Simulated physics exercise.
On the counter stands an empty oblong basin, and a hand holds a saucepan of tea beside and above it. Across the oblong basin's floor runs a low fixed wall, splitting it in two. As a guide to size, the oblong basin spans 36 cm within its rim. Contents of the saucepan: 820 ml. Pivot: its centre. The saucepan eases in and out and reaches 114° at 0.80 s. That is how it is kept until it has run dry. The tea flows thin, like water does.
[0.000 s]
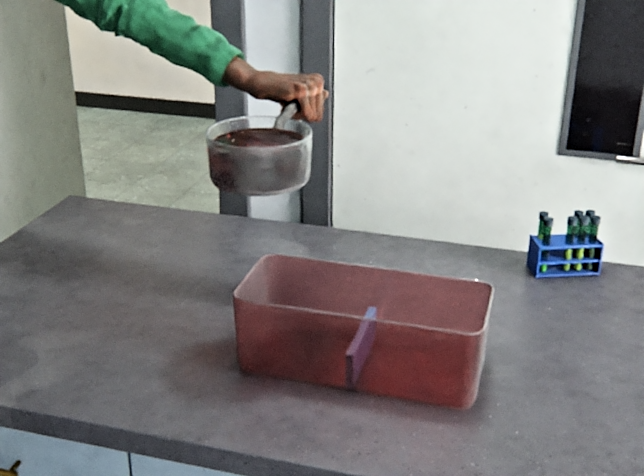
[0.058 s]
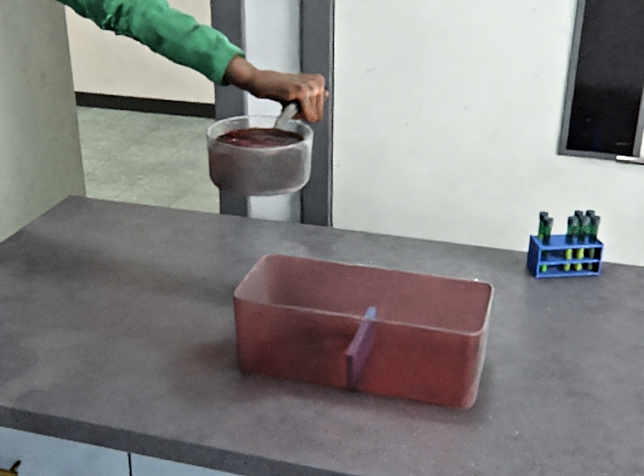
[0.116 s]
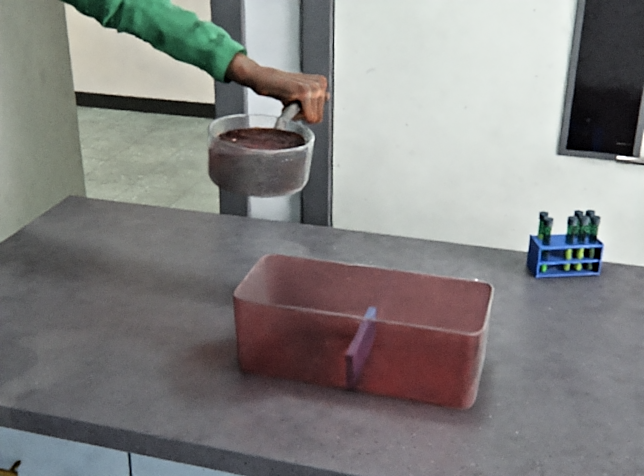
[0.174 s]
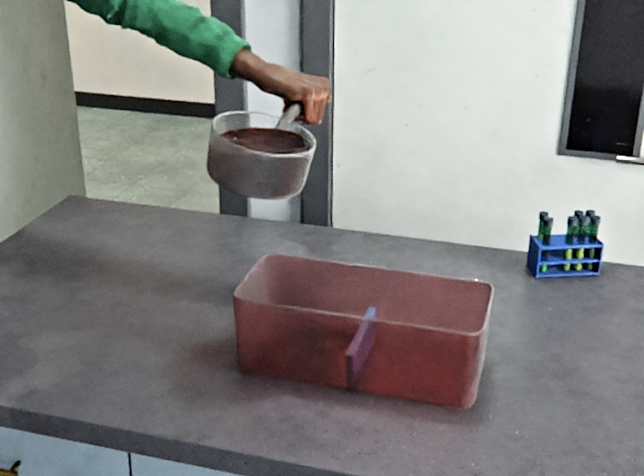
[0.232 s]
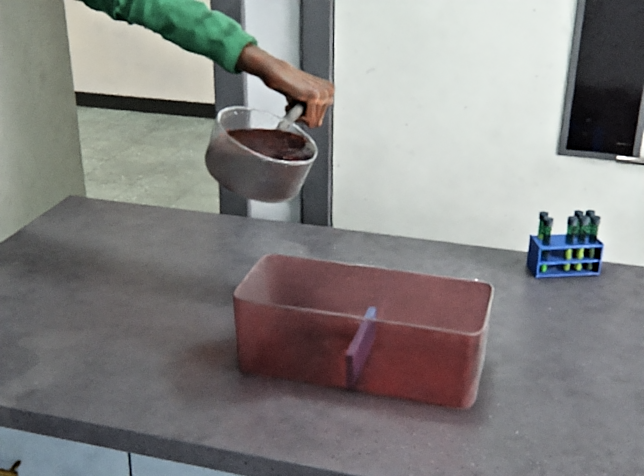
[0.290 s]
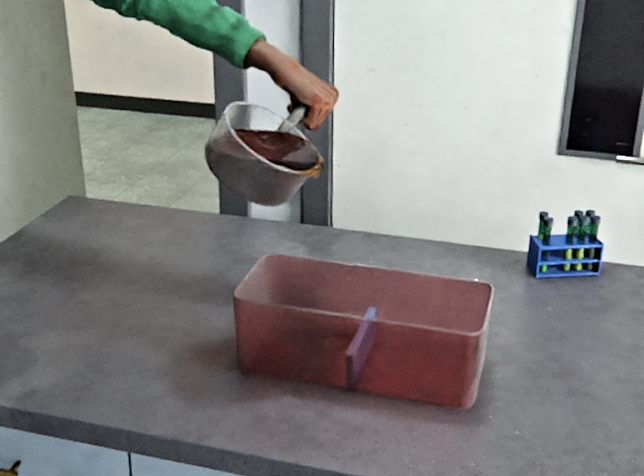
In this clip, a hand in a green sleeve holds a clear saucepan of dark liquid above a counter and gradually tilts it rightward, the liquid reaching its rim, while a reddish oblong basin with a purple divider stays still below.
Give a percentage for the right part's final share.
My figure is 33 %.
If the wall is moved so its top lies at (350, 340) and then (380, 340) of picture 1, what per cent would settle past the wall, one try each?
In turn about 60 and 5 per cent.
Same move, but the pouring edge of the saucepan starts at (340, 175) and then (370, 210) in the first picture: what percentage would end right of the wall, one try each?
Near 70 in a hundred on the first go and near 85 in a hundred on the second.
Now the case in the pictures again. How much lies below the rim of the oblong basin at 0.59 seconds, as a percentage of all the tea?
About 30%.
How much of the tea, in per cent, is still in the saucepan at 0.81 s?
2 %.
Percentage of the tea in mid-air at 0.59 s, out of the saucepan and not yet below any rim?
Around 50 percent.
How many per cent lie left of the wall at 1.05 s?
Roughly 64 percent.
By 0.59 s the tilt is 96° and 21 per cent is still to pour, 13 is left of the wall and 17 right of it.
By 0.81 s the tilt is 114° and 2 per cent is still to pour, 57 is left of the wall and 32 right of it.
By 1.05 s the tilt is 114° and 0 per cent is still to pour, 64 is left of the wall and 32 right of it.
By 1.30 s the tilt is 114° and 0 per cent is still to pour, 64 is left of the wall and 33 right of it.
At rest 64 per cent lies left of the wall, 33 right of it and 3 outside.
